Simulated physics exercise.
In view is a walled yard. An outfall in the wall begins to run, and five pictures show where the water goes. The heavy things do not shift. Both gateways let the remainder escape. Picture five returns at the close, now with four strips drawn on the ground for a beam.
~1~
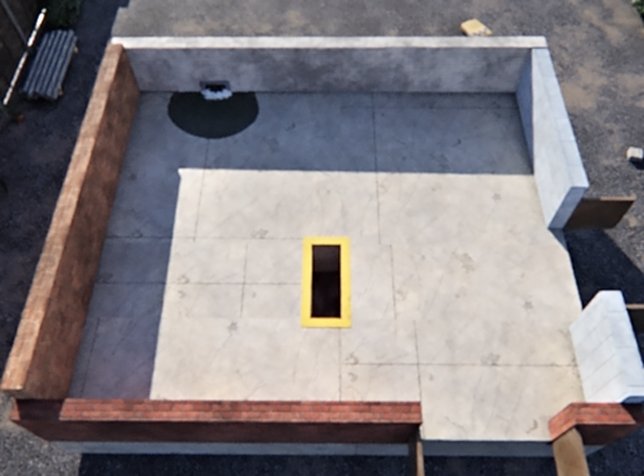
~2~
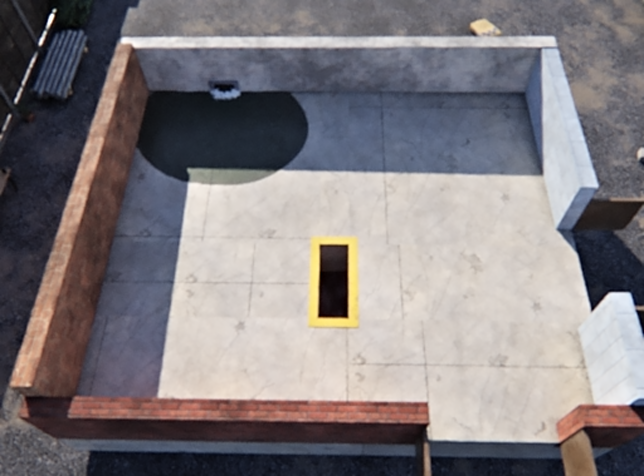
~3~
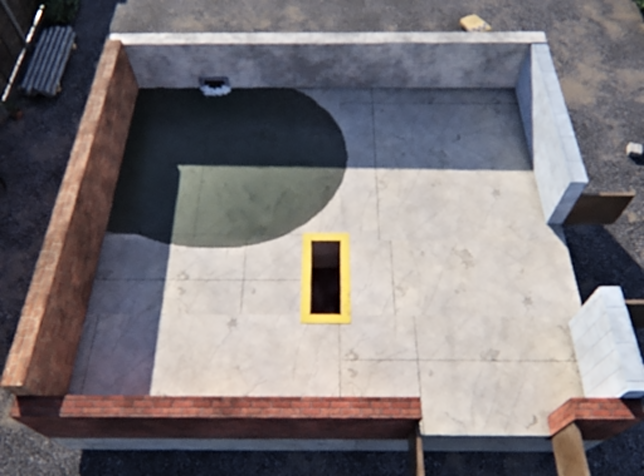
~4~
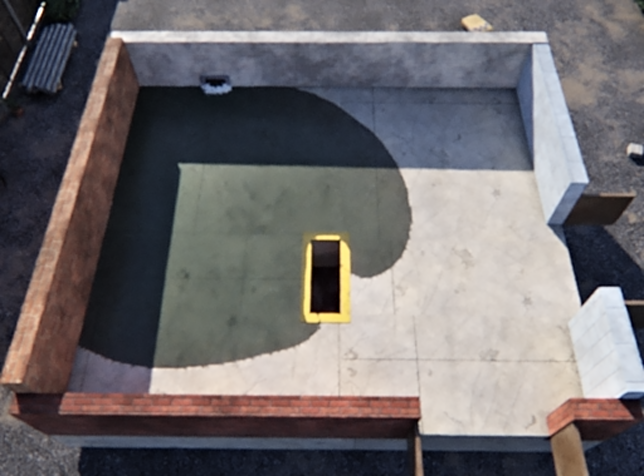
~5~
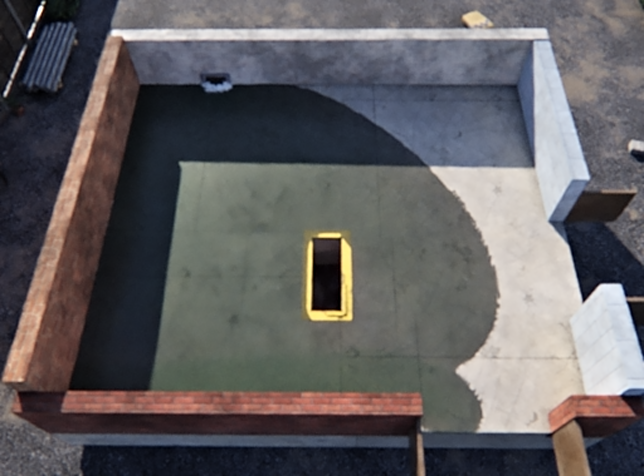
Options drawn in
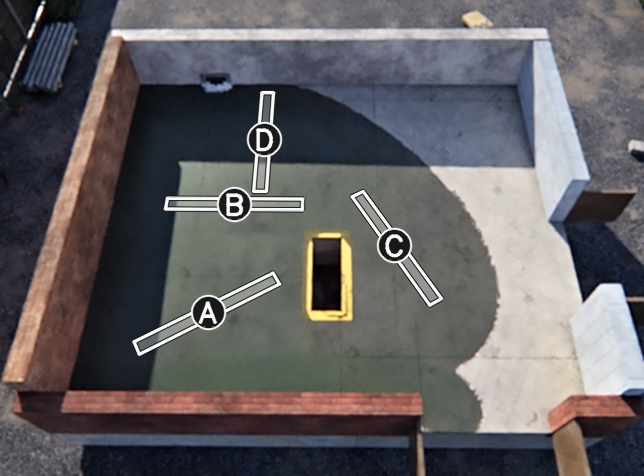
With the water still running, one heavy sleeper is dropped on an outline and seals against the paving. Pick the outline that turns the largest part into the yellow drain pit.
Use spot A.
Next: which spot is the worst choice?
That would be B.
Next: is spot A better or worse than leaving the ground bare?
Better.
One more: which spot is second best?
Spot C.
On the marked copy, A from (136, 348) to (276, 278); B from (166, 203) to (302, 204); C from (357, 194) to (435, 301); D from (260, 191) to (267, 92).
With A, about 43 % of the stream goes into the yellow drain pit, about 57 % out by the gates.
With B, about 6 % of the stream goes into the yellow drain pit, about 94 % out by the gates.
With C, about 24 % of the stream goes into the yellow drain pit, about 76 % out by the gates.
With D, about 10 % of the stream goes into the yellow drain pit, about 90 % out by the gates.
